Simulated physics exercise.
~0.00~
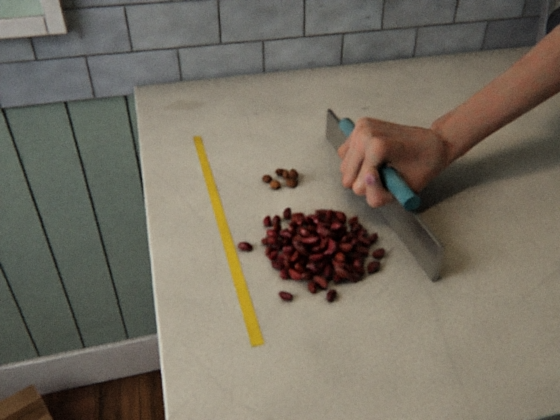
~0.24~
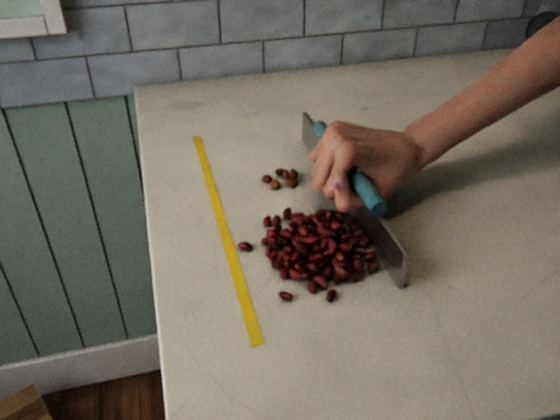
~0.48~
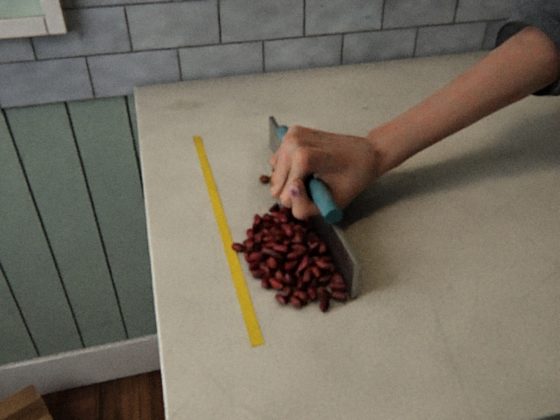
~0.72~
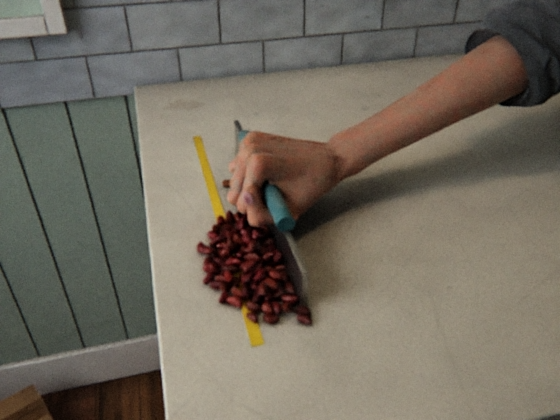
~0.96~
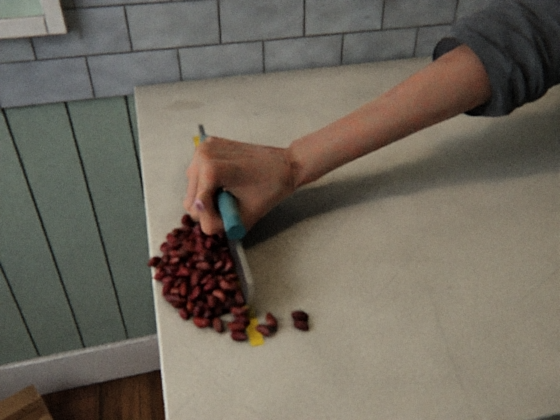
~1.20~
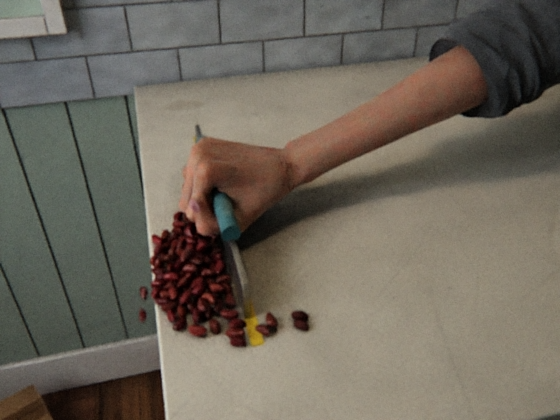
At the start, a hand holds a blue-handled metal scraper on a pale tabletop, to the right of a large pile of dark red beans and a smaller brownish cluster behind it. The hand slides the scraper left, and it gathers the beans against its blade. It keeps pushing the red pile across the yellow tape towards the table's left edge, while the small cluster disappears behind the hand. The scraper then stops at the tape. Finally, a few red beans spill over the edge, while most stay heaped on the table and a couple lie behind the blade.
